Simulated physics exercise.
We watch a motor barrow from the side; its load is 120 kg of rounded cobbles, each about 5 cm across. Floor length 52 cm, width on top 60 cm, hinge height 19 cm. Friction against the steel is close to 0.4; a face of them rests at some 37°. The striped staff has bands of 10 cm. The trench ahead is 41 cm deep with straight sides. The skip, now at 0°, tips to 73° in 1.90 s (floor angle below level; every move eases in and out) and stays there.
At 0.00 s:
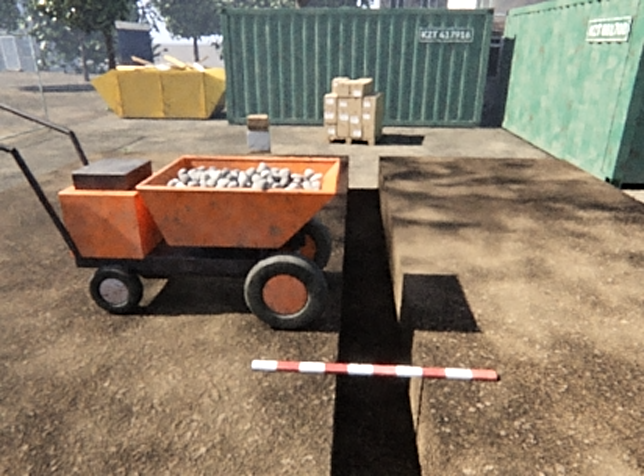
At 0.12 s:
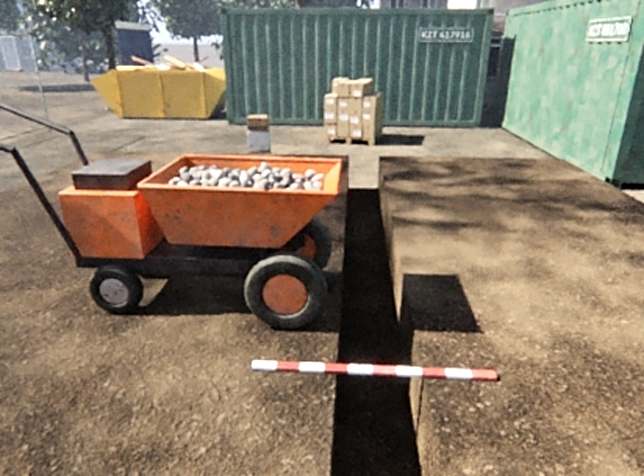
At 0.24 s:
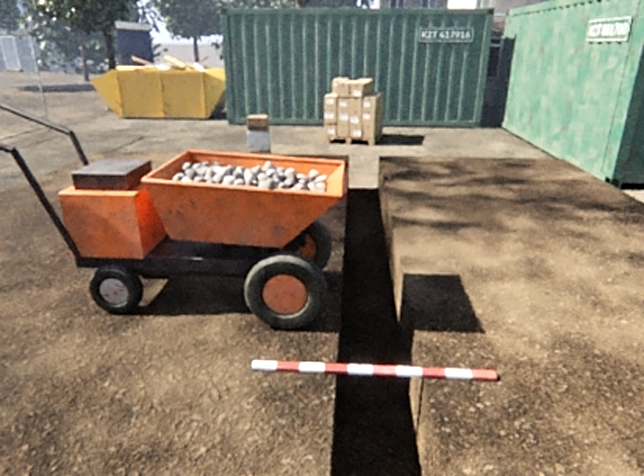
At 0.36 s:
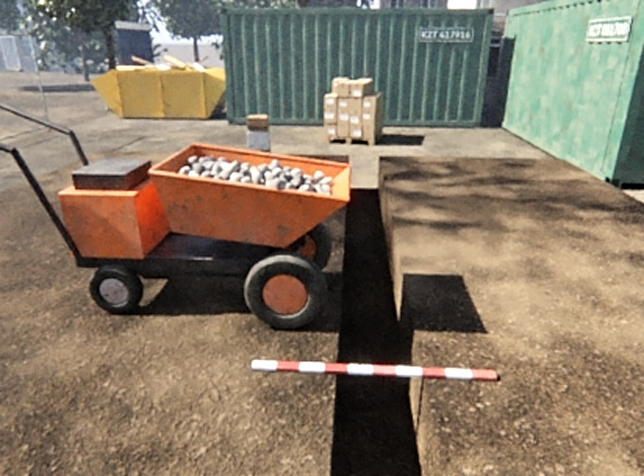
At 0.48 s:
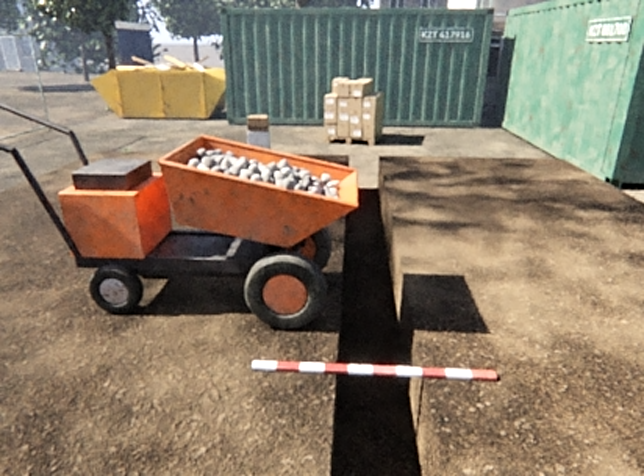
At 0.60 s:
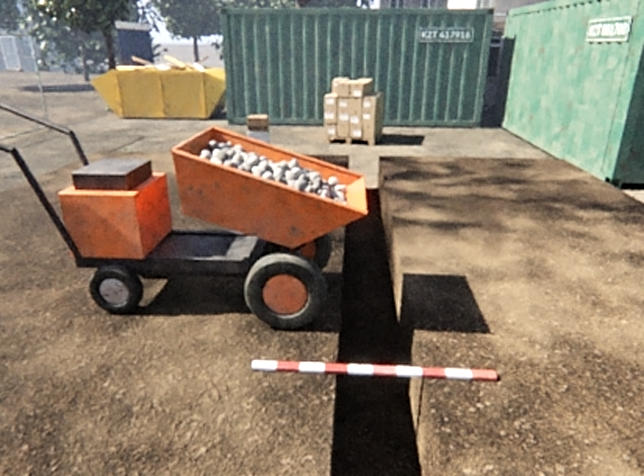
The video shows an orange motor barrow loaded with rounded grey stones beside a narrow trench, a red-and-white striped staff lying across it. The skip gradually tilts forward to the right, its rear rising while the stones stay inside.
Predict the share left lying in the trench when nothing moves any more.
About 32 per cent.
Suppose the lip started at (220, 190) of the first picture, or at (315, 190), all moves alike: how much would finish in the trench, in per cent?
Near 60 per cent from the first place, 60 from the second.
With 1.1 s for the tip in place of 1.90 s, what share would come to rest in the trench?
Then about 30 per cent.
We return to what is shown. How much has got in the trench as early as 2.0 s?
About 10 per cent by then.
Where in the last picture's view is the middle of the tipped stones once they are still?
Near (438, 300).
After 1.4 s the floor is at 61°; 97 % in the skip, 1 % in the trench, 2 % past the trench; the foremost stones are at (428, 280).
After 2.0 s the floor is at 73°; 34 % in the skip, 9 % in the trench, 58 % past the trench; the foremost stones are at (534, 294).
After 2.3 s the floor is at 73°; 13 % in the skip, 18 % in the trench, 69 % past the trench; the foremost stones are at (583, 300).
After 4.3 s the floor is at 73°; 2 % in the skip, 32 % in the trench, 66 % past the trench; the foremost stones are at (611, 316).
